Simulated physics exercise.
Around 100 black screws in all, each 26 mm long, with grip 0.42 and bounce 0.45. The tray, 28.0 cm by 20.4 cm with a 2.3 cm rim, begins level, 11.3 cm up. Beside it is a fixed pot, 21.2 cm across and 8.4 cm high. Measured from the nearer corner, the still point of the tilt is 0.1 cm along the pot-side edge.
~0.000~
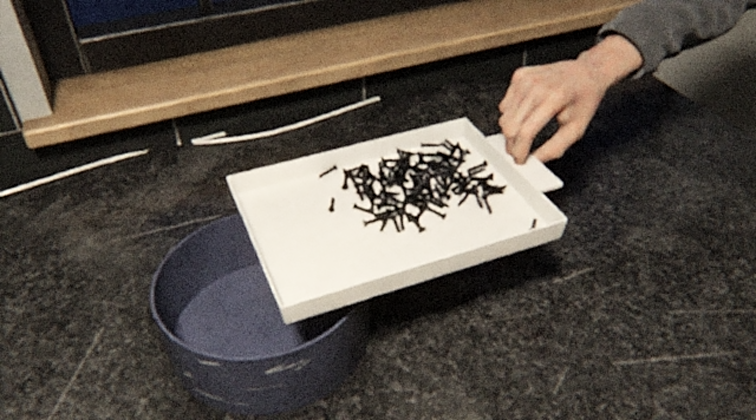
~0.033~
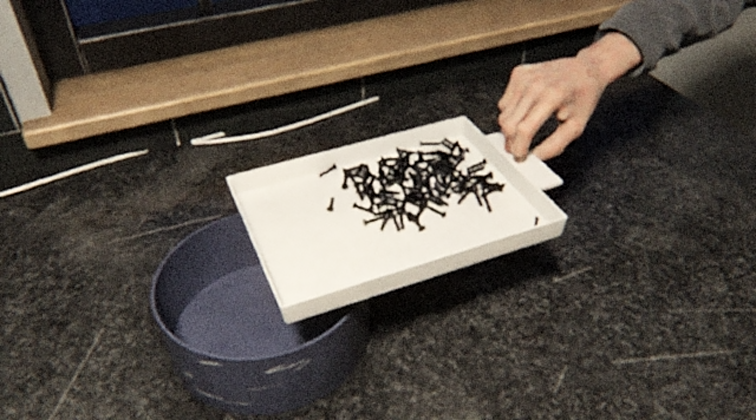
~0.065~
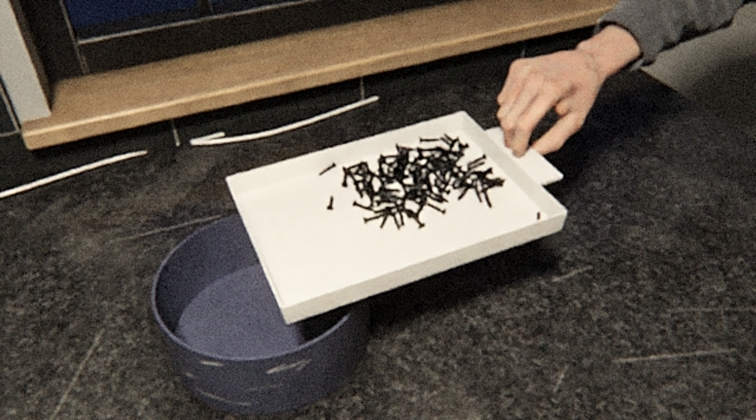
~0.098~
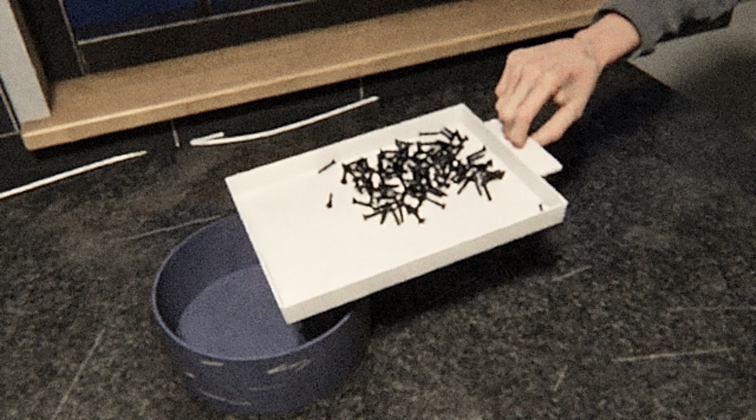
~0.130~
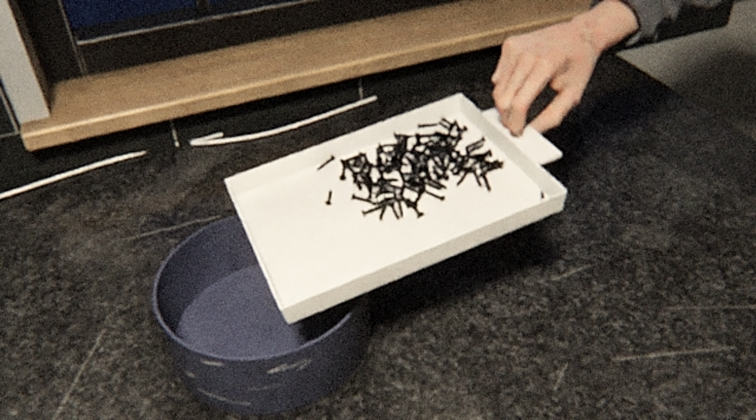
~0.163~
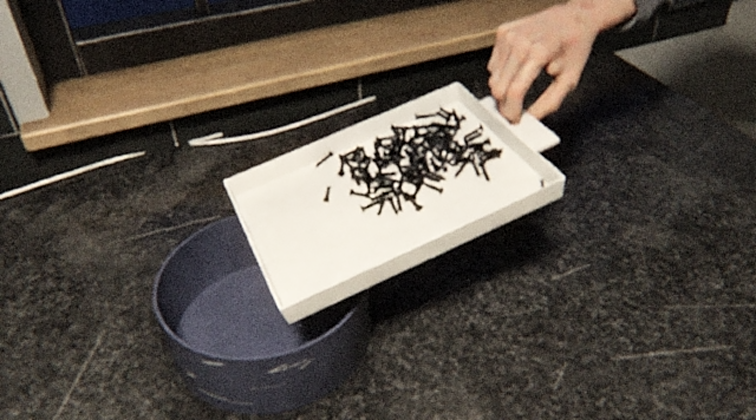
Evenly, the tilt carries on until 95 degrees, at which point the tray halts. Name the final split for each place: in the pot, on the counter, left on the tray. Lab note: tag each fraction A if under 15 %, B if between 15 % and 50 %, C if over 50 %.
Pot = C, counter = A, tray = A.
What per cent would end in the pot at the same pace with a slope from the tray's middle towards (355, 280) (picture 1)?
The share comes to about 0 in a hundred.
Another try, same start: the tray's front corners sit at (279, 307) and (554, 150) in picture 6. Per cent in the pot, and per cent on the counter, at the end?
Final per cent - pot 90, counter 10.
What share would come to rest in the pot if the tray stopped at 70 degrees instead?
Estimate: Roughly 55 percent.
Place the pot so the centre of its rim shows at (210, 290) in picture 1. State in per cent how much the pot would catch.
With the pot there, close to 95 per cent.
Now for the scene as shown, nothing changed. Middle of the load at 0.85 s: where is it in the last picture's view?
(229, 238), roughly.
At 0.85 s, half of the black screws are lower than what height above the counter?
About 12 cm.
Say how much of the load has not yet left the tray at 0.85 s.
Of the load, some 55 percent.
Then, at 0.58 s, tilt 51 degrees; the tray holds 100 %, the pot 0 %.
After 0.85 s, tilt 78 degrees; the tray holds 55 %, the pot 40 %.
Then, at 1.23 s, tilt 95 degrees; the tray holds 25 %, the pot 70 %.
In the end, at 2.4 s, pot 90 %, counter 5 %, tray 5 %.
